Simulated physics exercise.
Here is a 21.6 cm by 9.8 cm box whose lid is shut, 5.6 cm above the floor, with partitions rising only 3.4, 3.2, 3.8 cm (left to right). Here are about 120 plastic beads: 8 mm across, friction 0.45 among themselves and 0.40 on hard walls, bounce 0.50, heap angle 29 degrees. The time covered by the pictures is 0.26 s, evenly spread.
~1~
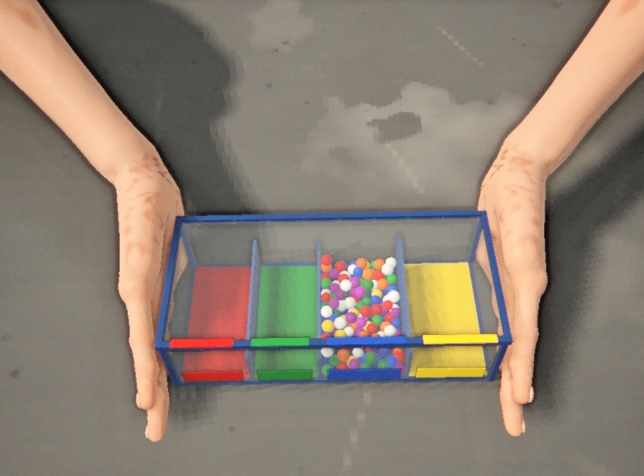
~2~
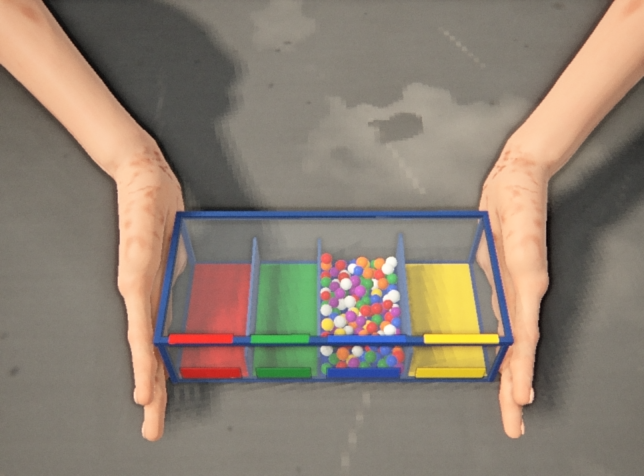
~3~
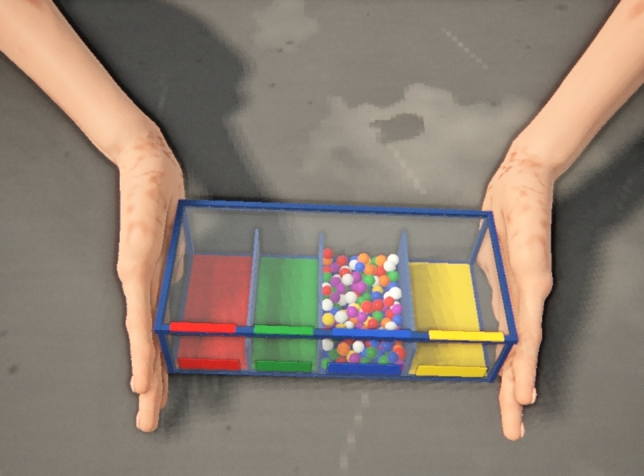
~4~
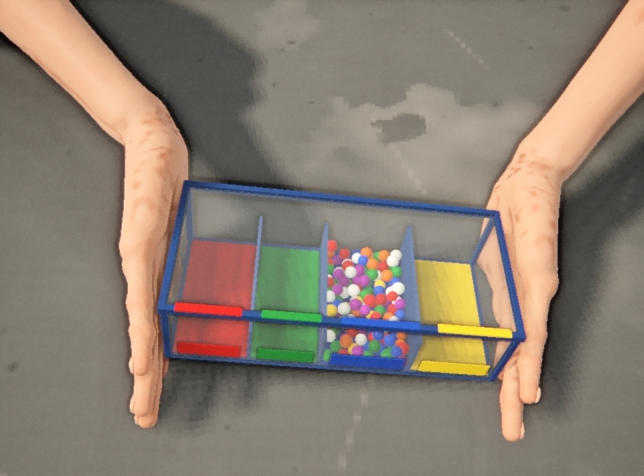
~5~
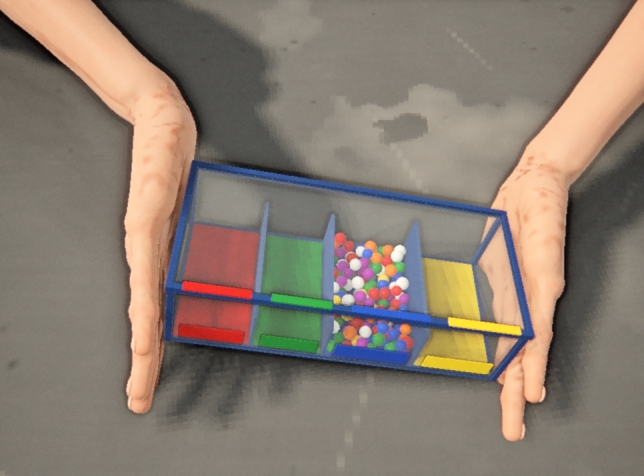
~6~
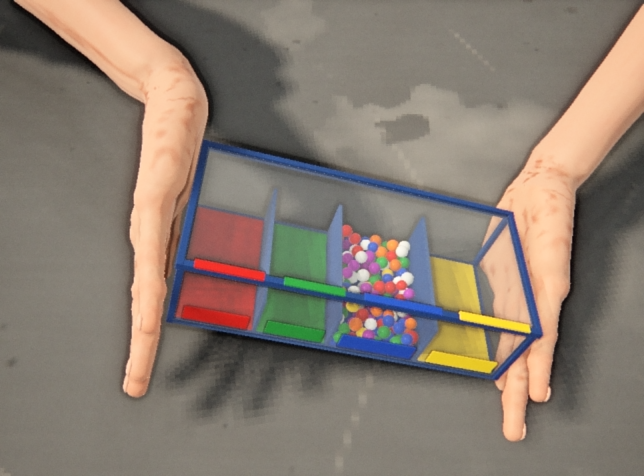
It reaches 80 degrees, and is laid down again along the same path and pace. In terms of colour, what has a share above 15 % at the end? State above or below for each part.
Red: Below. Blue: Above. Green: Below. Yellow: Below.
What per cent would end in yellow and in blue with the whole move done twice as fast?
Expect yellow at 30 percent and blue at 70 percent.
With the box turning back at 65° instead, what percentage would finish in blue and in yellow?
Result - blue 100 percent; yellow 0 percent.
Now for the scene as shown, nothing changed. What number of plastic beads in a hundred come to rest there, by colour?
Red 0, blue 95, green 0, yellow 5.
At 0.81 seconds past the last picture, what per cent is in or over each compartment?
Per cent by colour: Red 0; blue 100; green 0; yellow 0.
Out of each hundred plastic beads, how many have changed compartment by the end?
Roughly 5 %.
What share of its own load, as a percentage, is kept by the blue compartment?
Something like 100 in a hundred.
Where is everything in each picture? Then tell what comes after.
In the first frame, box tilt 0 degrees, front corners at (163, 344) and (505, 338); blue 100 %.
In the second frame, box tilt 1 degrees, front corners at (162, 339) and (506, 338).
In the third frame, box tilt 4 degrees, front corners at (162, 326) and (511, 337), lowest corner right back.
In the fourth frame, box tilt 9 degrees, front corners at (166, 306) and (518, 335), lowest corner right back.
In the fifth frame, box tilt 13 degrees, front corners at (173, 285) and (526, 332), lowest corner right back.
In the sixth frame, box tilt 18 degrees, front corners at (184, 262) and (535, 331), lowest corner right back; blue 100 %.
Then, 0.81 s after the last picture, tilt 79 degrees; blue 100 %.
Then, 1.35 s after the last picture, tilt 34 degrees; blue 95 %, yellow 5 %.
Then, 1.95 s after the last picture, tilt 0 degrees; blue 95 %, yellow 5 %.
In the end, red 0 %, blue 95 %, green 0 %, yellow 5 %.
